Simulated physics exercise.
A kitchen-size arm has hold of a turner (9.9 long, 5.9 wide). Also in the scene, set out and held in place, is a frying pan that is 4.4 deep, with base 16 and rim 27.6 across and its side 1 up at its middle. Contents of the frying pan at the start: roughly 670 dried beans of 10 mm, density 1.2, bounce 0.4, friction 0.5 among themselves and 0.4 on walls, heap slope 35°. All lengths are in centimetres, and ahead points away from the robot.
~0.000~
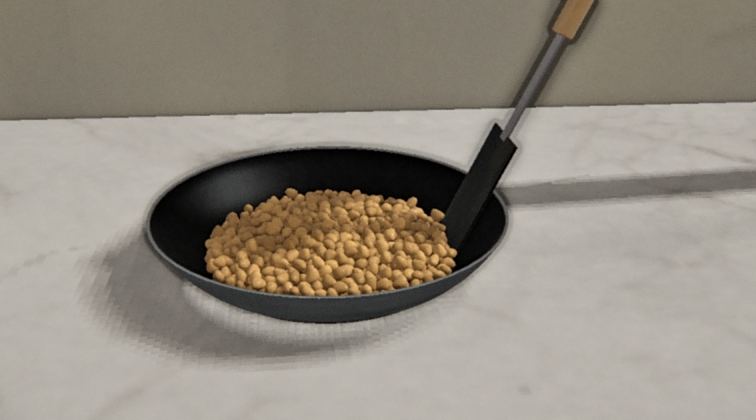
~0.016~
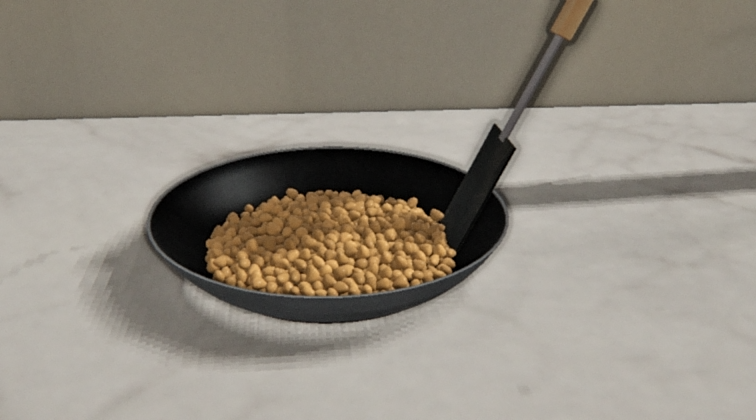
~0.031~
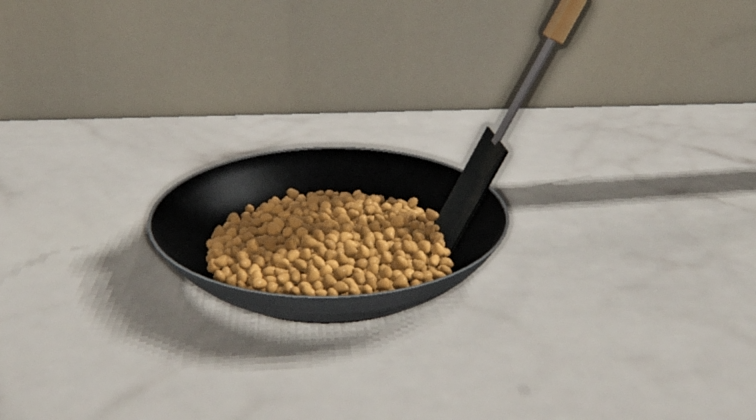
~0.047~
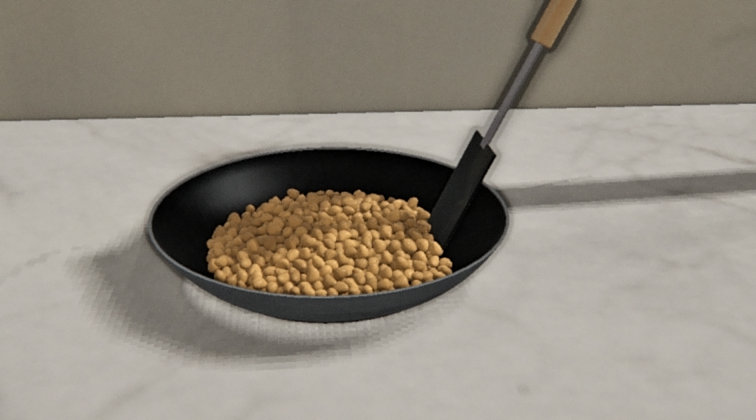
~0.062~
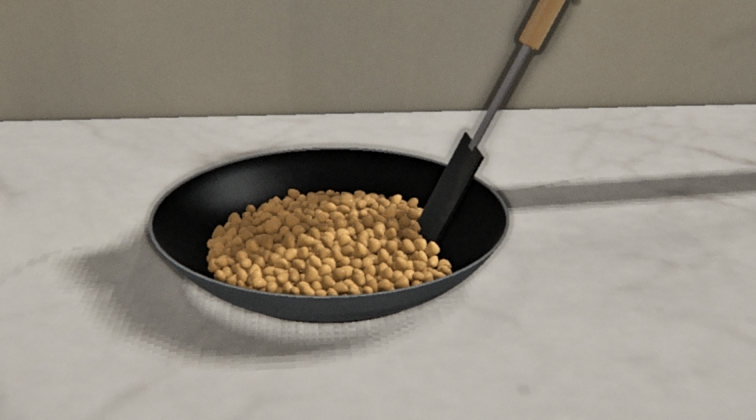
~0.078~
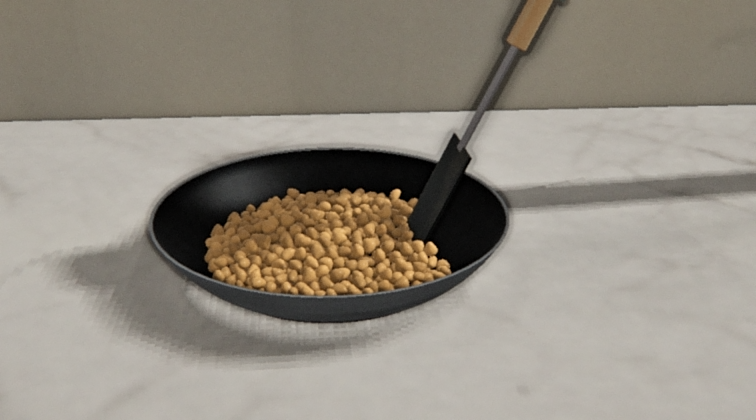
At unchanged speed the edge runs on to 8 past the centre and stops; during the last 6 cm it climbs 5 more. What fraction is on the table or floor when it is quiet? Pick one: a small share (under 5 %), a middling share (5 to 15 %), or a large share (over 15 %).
A small share.
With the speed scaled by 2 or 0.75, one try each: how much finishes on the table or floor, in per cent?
I'd say near 15 and then near 0 per cent.
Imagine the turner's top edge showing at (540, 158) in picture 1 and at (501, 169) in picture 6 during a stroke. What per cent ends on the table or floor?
Around 0 per cent finishes on the table or floor.
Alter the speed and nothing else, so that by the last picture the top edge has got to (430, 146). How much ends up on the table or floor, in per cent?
Roughly 10 per cent.
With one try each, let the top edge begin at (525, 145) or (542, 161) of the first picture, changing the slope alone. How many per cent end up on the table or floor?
About 5 and 5 per cent.
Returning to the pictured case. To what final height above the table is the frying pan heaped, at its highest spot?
5.5 cm.
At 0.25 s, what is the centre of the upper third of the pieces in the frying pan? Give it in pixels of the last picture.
I'd put it somewhere near (243, 225).
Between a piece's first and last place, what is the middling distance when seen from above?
Level distance of roughly 3 cm.
After 0.16 s, sloping 65°, highest piece 4 above the table; 670 in the frying pan.
After 0.25 s, sloping 65°, highest piece 5 above the table; 670 in the frying pan.
After 0.49 s, sloping 65°, highest piece 5 above the table; 659 in the frying pan, 11 on the table or floor.
After 1.54 s, sloping 65°, highest piece 5 above the table; 658 in the frying pan, 12 on the table or floor.
At rest, 658 in the frying pan, 12 on the table or floor. That is 2 % on the table or floor.
